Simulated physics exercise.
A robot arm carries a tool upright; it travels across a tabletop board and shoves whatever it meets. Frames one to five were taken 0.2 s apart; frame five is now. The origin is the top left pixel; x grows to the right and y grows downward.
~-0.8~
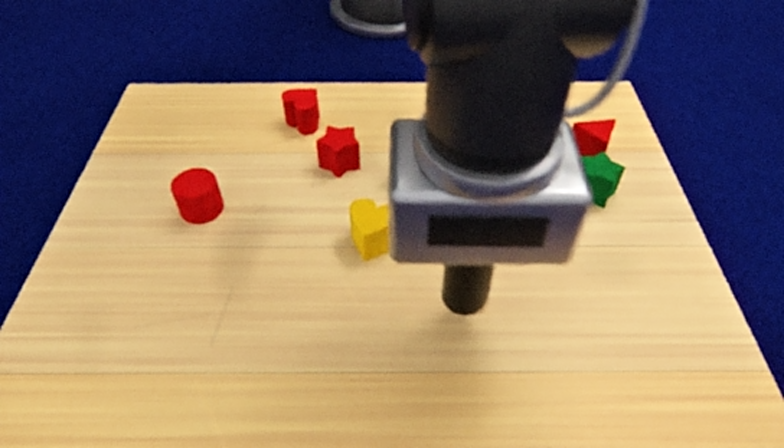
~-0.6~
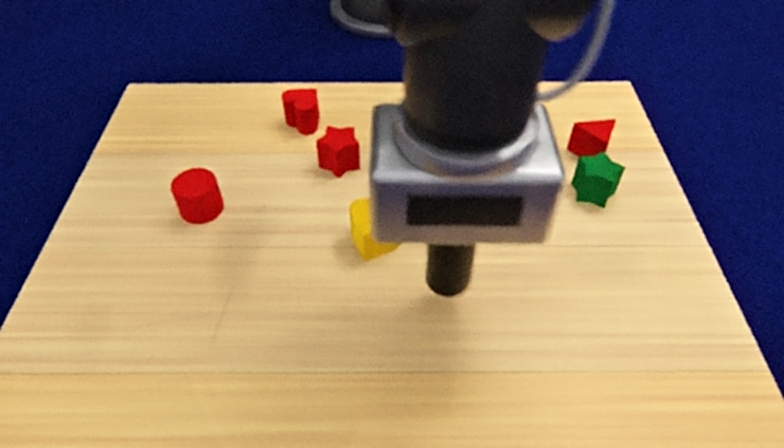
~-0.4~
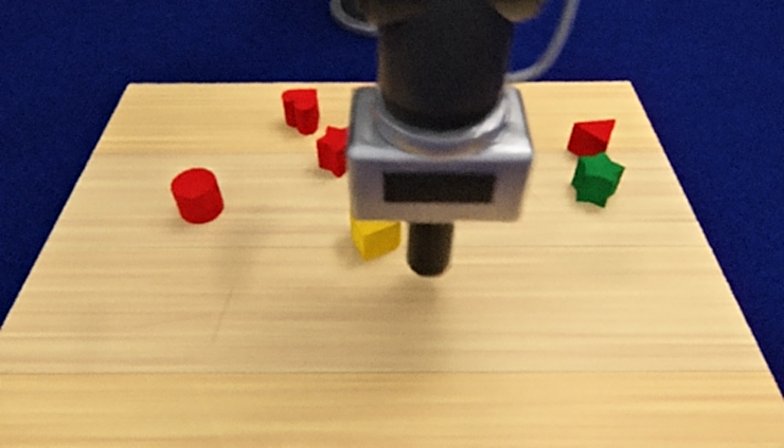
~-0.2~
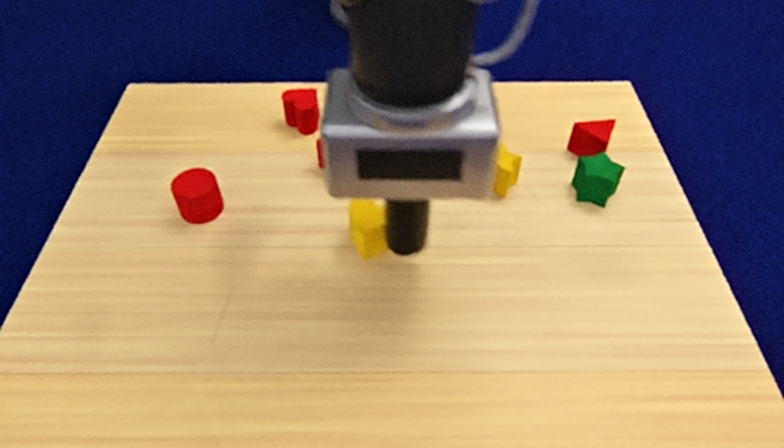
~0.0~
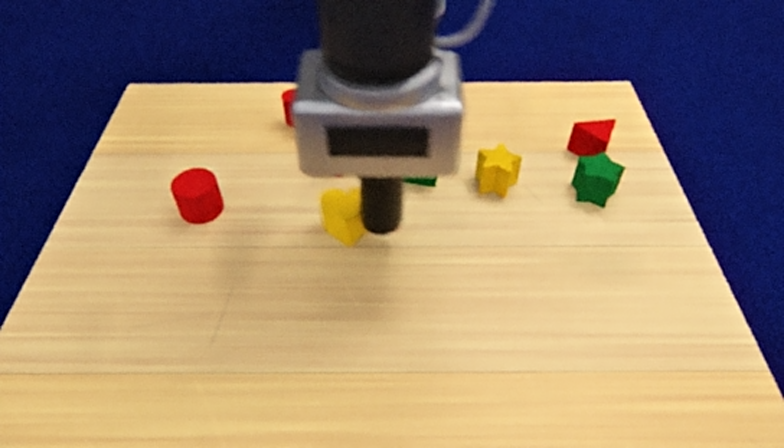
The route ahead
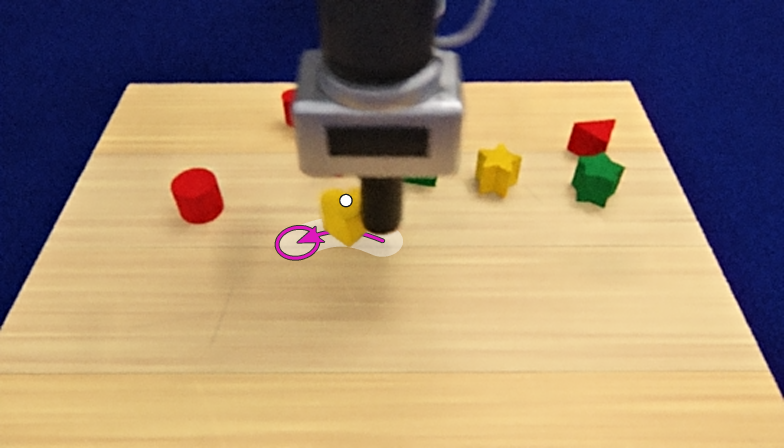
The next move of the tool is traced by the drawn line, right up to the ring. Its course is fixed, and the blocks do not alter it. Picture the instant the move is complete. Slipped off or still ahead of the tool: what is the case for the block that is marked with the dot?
I predict the tool has moved past it.
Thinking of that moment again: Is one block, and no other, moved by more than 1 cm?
I believe so.
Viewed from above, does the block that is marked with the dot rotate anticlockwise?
Short answer: No.
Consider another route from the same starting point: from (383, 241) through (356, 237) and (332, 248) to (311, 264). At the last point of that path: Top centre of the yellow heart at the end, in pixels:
Its top face will be centred at roughly (309, 196).
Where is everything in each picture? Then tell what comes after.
The first frame shows tool tip (464, 298); block tops, red star block (338, 137); yellow heart (373, 215).
The second frame shows tool (448, 281); blocks unchanged.
The third frame shows tool (429, 262); blocks unchanged.
The fourth frame shows tool (407, 242); blocks unchanged.
The fifth frame shows tool (382, 222); red star block hidden; yellow heart (346, 201).
Path on the board, from (383, 241) via (355, 232) and (326, 233), ending at (298, 242); the dot is on the yellow heart.
The first path, step by step. Halfway along, tool (339, 212); yellow heart (304, 191).
At the end, tool (294, 223); red star block in place; yellow heart (280, 190), turned 25° clockwise.
